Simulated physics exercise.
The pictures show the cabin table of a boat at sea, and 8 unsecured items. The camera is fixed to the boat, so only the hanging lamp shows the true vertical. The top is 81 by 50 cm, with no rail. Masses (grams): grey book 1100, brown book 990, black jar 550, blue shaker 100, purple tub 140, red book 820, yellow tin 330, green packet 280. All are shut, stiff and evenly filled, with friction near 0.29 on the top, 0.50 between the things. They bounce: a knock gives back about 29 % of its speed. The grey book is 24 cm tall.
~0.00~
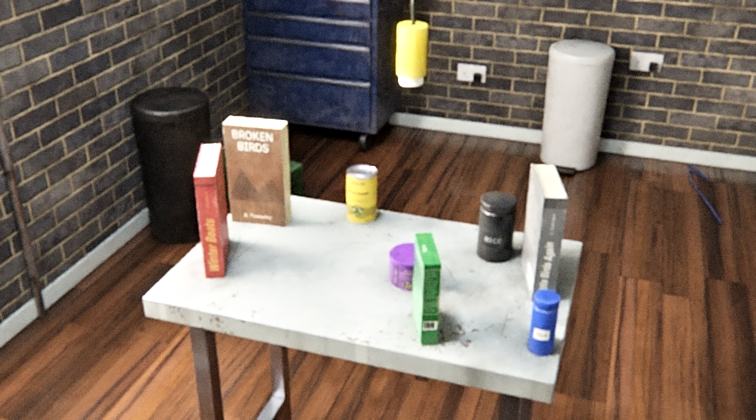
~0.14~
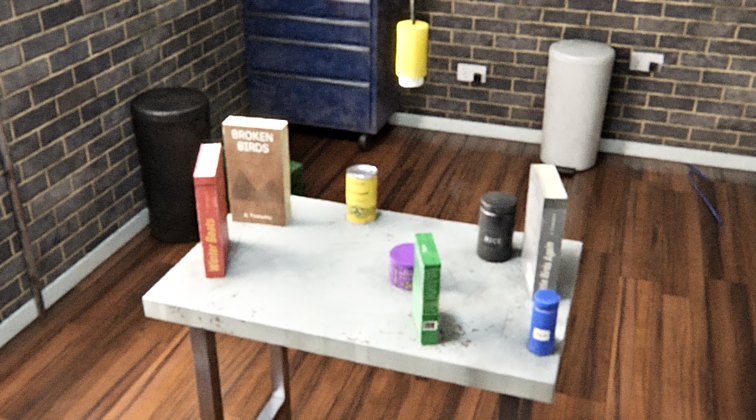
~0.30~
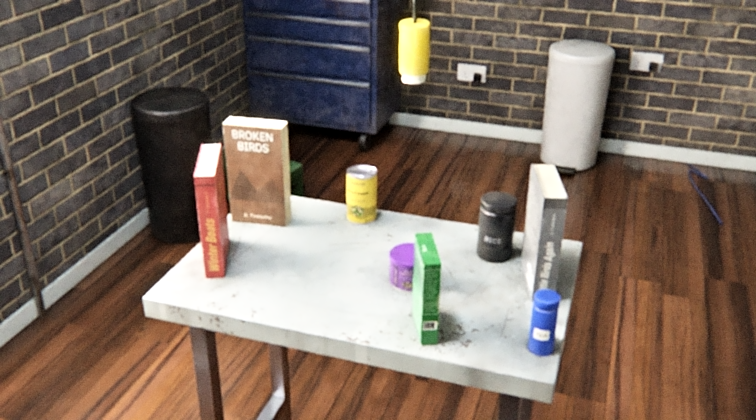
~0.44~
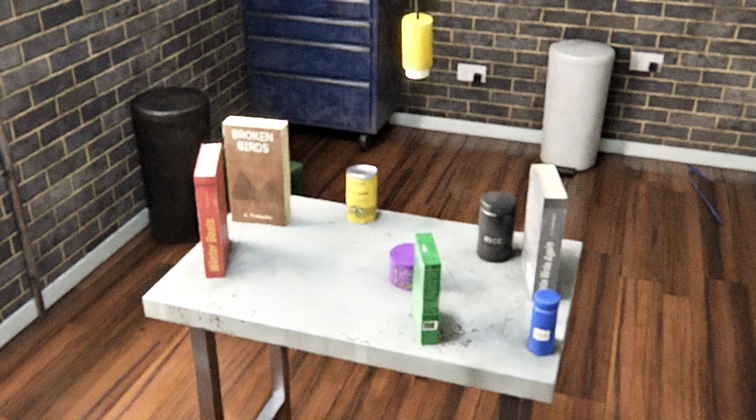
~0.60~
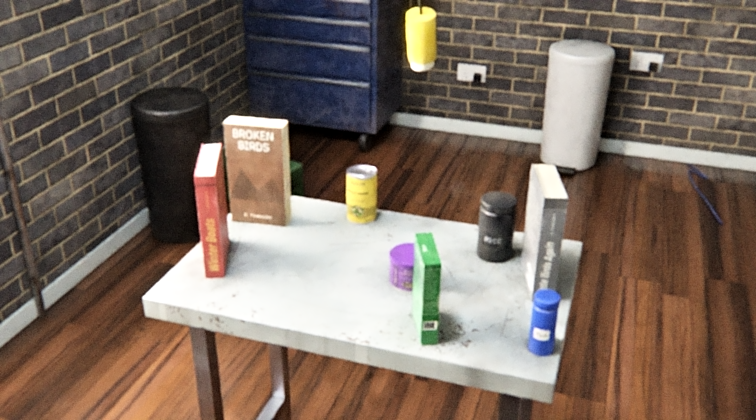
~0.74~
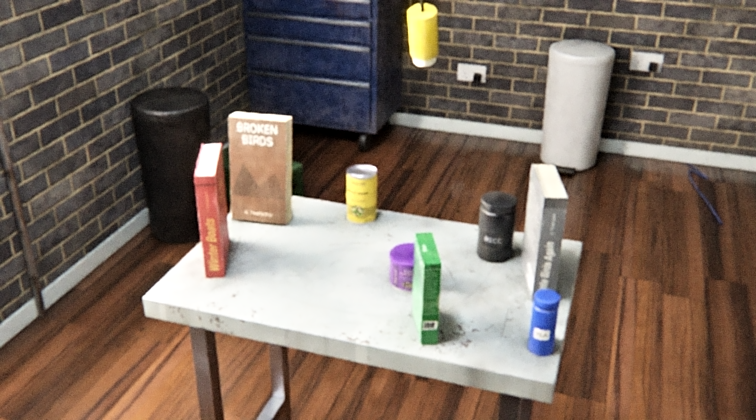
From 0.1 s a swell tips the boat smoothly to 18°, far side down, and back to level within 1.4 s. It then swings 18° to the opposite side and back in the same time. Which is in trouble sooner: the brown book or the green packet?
Of the two named, the former: The brown book.
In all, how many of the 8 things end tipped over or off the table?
1 of them.
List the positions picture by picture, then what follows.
In the first picture, boat level; brown book (258, 173); green packet (426, 289).
In the second picture, boat level; blue shaker (544, 323); purple tub (411, 268).
In the third picture, floor tilted 3°, far side down; red book (213, 210); yellow tin (362, 195).
In the fourth picture, floor tilted 9°, far side down; grey book (543, 232); black jar (497, 227).
In the fifth picture, floor tilted 15°, far side down; blue shaker (544, 323); purple tub (411, 268).
In the sixth picture, floor tilted 18°, far side down; brown book (261, 169) rocked 8° off its seat; green packet (426, 288).
By 1.14 s, floor tilted 9°, far side down; brown book now off the table; green packet 2 cm from its spot near (429, 283); grey book 2 cm from its spot.
By 1.54 s, boat level; green packet 2 cm from its spot near (429, 283); grey book 2 cm from its spot; red book 2 cm from its spot.
When it is over (3.4 s), off the table, brown book; the other 7 within 5 cm of the start. End places, in pixels of the last picture, brown book near (361, 301), green packet near (426, 289). Brown book went at 0.90 s; green packet was never lost.
